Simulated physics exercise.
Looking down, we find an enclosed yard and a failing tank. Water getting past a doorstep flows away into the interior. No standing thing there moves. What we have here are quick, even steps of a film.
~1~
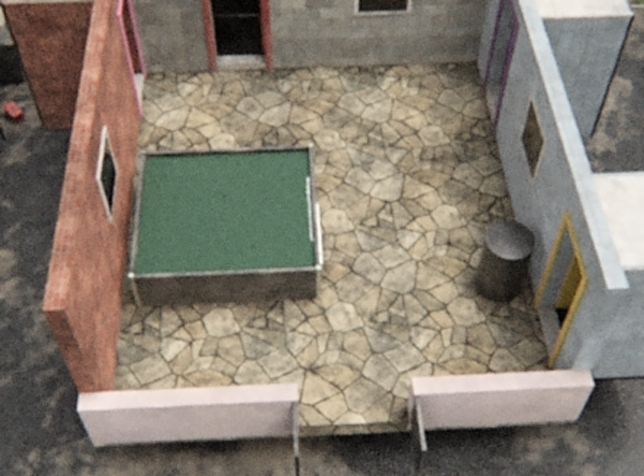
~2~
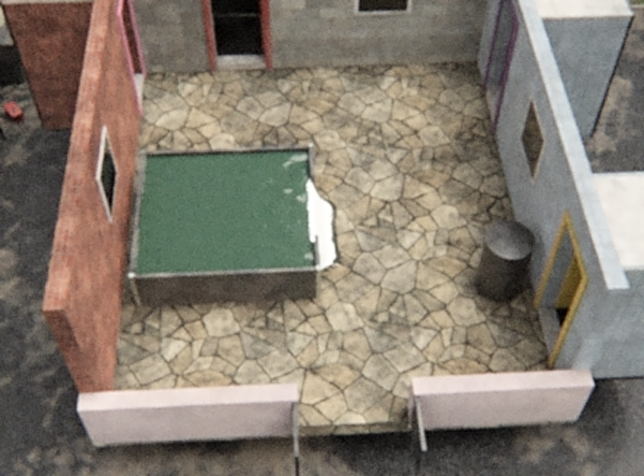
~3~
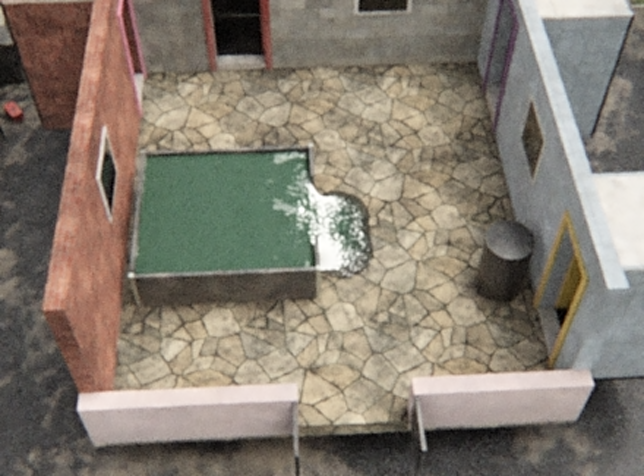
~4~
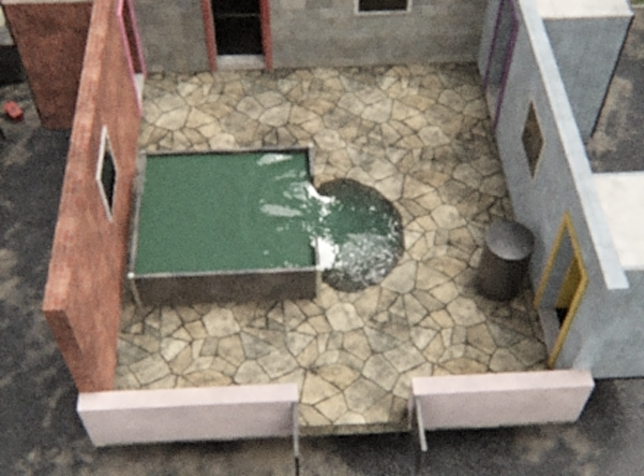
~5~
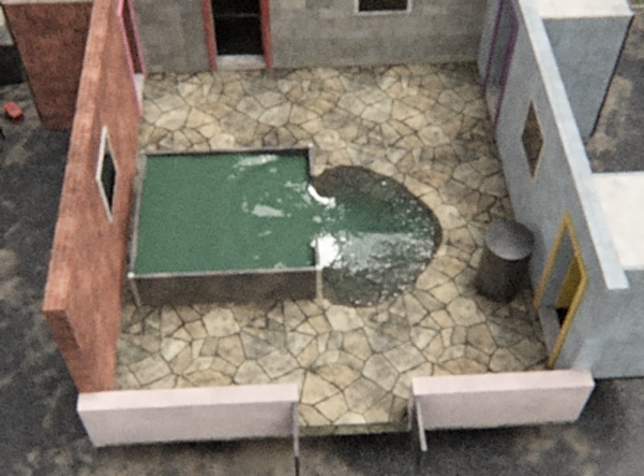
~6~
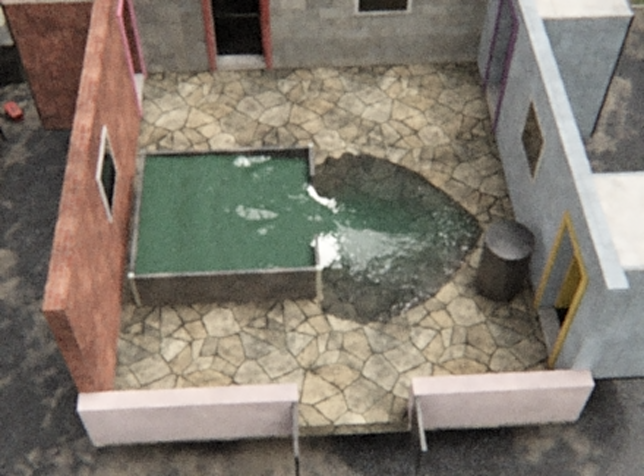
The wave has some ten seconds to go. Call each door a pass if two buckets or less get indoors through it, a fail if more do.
Red door: Pass, yellow door: Fail, pink door: Pass, purple door: Pass.
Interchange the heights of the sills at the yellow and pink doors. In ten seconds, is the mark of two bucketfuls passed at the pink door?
Pink door: Above the limit.
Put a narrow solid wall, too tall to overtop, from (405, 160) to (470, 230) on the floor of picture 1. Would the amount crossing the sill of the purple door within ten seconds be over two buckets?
Here's how it goes: The purple door remains below.
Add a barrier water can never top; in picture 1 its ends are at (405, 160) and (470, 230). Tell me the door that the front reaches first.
It is the yellow door.
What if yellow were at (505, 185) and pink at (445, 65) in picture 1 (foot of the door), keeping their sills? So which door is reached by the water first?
The yellow one, as it turns out.
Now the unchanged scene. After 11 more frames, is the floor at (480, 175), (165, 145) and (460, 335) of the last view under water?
In turn, the points end up soaked, high and dry and soaked.
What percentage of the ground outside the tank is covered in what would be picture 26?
About 45 percent.
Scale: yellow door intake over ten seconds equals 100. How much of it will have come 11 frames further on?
It works out at roughly 0 percent of the ten-second total.
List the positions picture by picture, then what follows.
The tank at (227, 211) is whole and still, in the first frame.
The front is at (330, 265), out from the gap at (313, 224), in the second frame.
The front is at (365, 261), out from the gap at (313, 226), in the third frame.
The front is at (399, 250), out from the gap at (313, 226), in the fourth frame.
Water pours out at (313, 226) and has run to (436, 242), in the fifth frame.
Water pours out at (313, 225) and has run to (476, 231), in the sixth frame.
A moment on, water covers 30 % of the floor; the red door not reached, the yellow door not reached, the pink door not reached, the purple door not reached.
Next, water covers 40 % of the floor; the red door not reached, the yellow door under two buckets in, the pink door not reached, the purple door wet at the sill, nothing in.
Then, water covers 45 % of the floor; the red door not reached, the yellow door under two buckets in, the pink door not reached, the purple door wet at the sill, nothing in.
Later, water covers 95 % of the floor; the red door wet at the sill, nothing in, the yellow door over two buckets in, the pink door wet at the sill, nothing in, the purple door wet at the sill, nothing in.
In the end, water covers 100 % of the floor; the red door wet at the sill, nothing in, the yellow door far over two buckets in, the pink door wet at the sill, nothing in, the purple door wet at the sill, nothing in.
